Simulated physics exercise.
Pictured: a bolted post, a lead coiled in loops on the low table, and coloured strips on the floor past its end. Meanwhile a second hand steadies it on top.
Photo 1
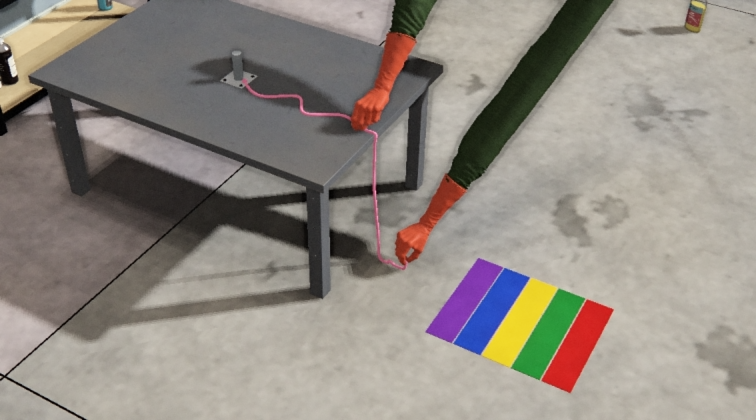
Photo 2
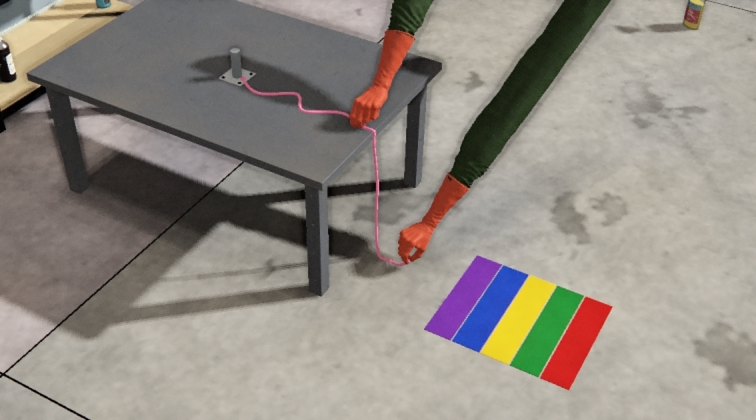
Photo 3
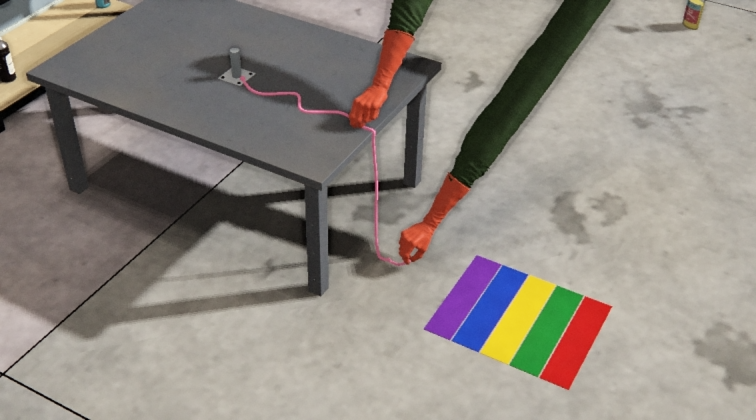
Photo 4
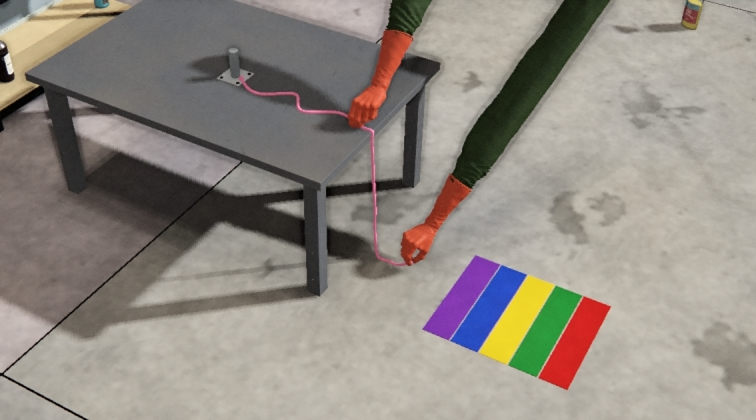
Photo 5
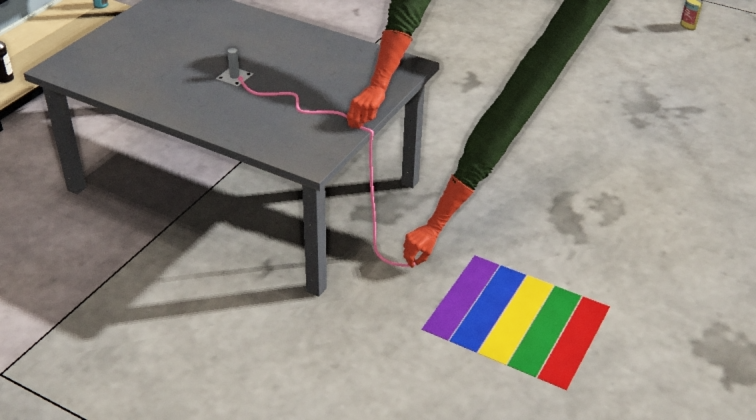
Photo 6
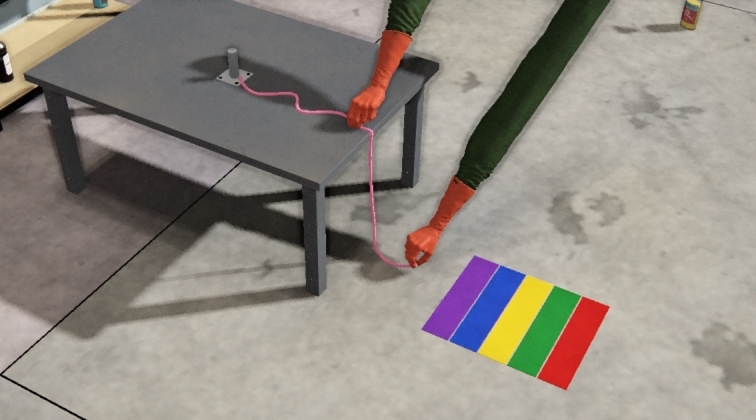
The end of a pink lead, pinched in an orange-gloved hand near the floor, shifts very slightly to the right, toward a panel of purple, blue, yellow, green and red stripes. The other gloved hand stays on the lead at the grey table's edge, and little else changes as the view drifts slightly.
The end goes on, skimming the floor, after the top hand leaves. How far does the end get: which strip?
As far as the yellow strip.
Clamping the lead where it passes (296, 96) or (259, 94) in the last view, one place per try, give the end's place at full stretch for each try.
(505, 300); (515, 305).
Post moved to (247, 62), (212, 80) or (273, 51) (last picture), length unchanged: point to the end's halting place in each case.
Somewhere near (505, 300), (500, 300) and (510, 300), in that order.
Soon after, end near (468, 285); over purple.
After that, end near (501, 298); over blue.
At the stop, end near (521, 306); over yellow. The end stops over the yellow strip.
